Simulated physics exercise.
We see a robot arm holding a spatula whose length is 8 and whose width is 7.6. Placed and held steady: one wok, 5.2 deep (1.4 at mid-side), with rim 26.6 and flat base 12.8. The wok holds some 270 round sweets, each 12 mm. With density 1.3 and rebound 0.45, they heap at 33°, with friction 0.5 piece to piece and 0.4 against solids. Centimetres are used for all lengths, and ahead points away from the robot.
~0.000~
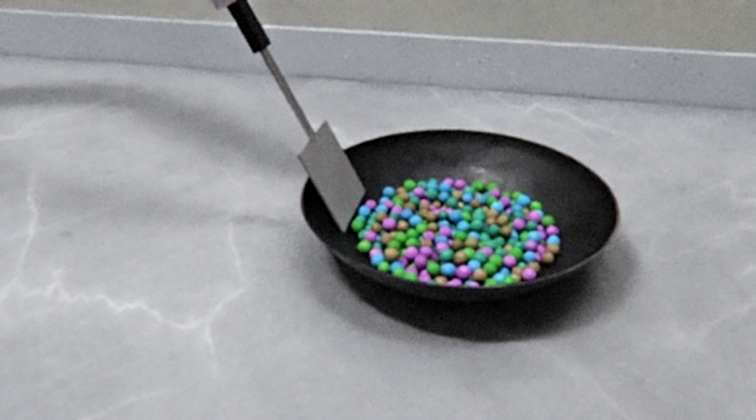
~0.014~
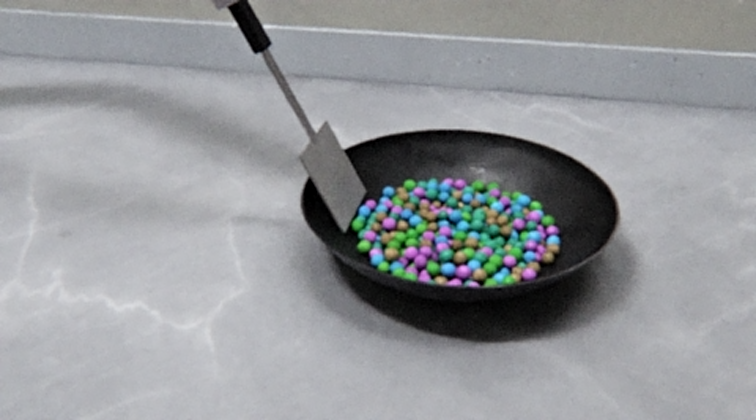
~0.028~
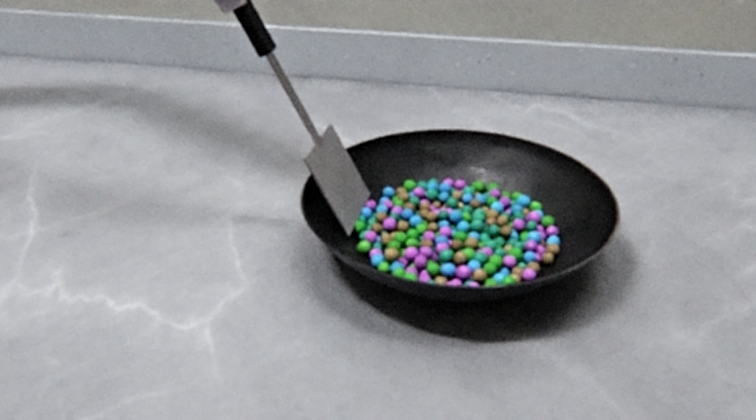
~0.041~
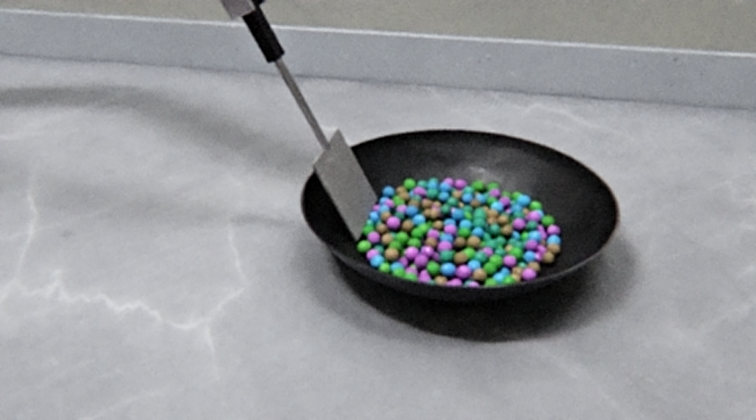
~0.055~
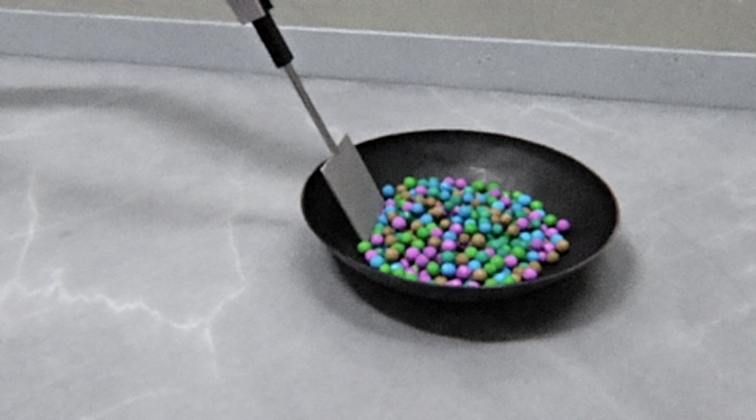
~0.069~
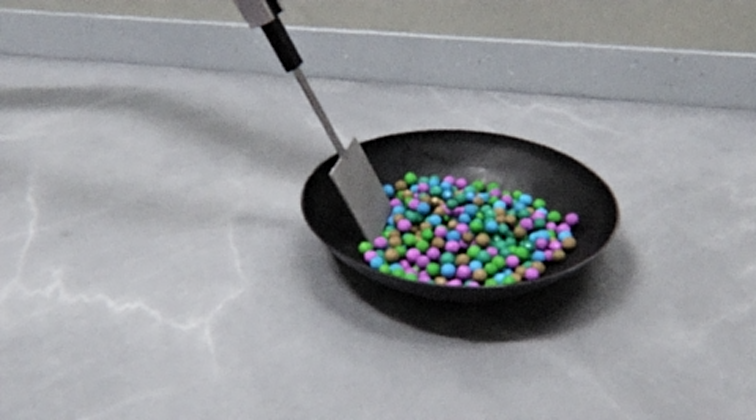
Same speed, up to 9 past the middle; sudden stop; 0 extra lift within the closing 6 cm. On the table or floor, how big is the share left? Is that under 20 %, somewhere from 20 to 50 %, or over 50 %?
It is under 20 %.
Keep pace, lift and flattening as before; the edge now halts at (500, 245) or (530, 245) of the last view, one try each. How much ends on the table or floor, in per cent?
Some 0 and 0 per cent.
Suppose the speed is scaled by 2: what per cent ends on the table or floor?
Estimate: Close to 35 %.
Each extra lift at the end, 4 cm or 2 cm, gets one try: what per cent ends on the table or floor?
Roughly 10 % and then 15 %.
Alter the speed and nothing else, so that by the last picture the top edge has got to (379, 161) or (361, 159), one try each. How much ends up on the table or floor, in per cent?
About 40 and 25 per cent.
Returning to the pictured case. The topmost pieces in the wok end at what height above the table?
Peak at rest, approximately 6.5 centimetres.
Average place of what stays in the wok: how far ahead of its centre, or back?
Offset: About 4.0 cm, ahead.
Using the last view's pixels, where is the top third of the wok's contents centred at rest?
It is centred around (571, 223).
After 0.17 s, sloping 63°, highest piece 4 above the table; 267 in the wok.
After 0.28 s, sloping 63°, highest piece 6 above the table; 267 in the wok.
After 0.53 s, sloping 63°, highest piece 7 above the table; 233 in the wok, 32 on the table or floor, 2 on the blade or in flight.
After 1.58 s, sloping 63°, highest piece 6 above the table; 231 in the wok, 36 on the table or floor.
At rest, 231 in the wok, 36 on the table or floor. That is 13 % on the table or floor.
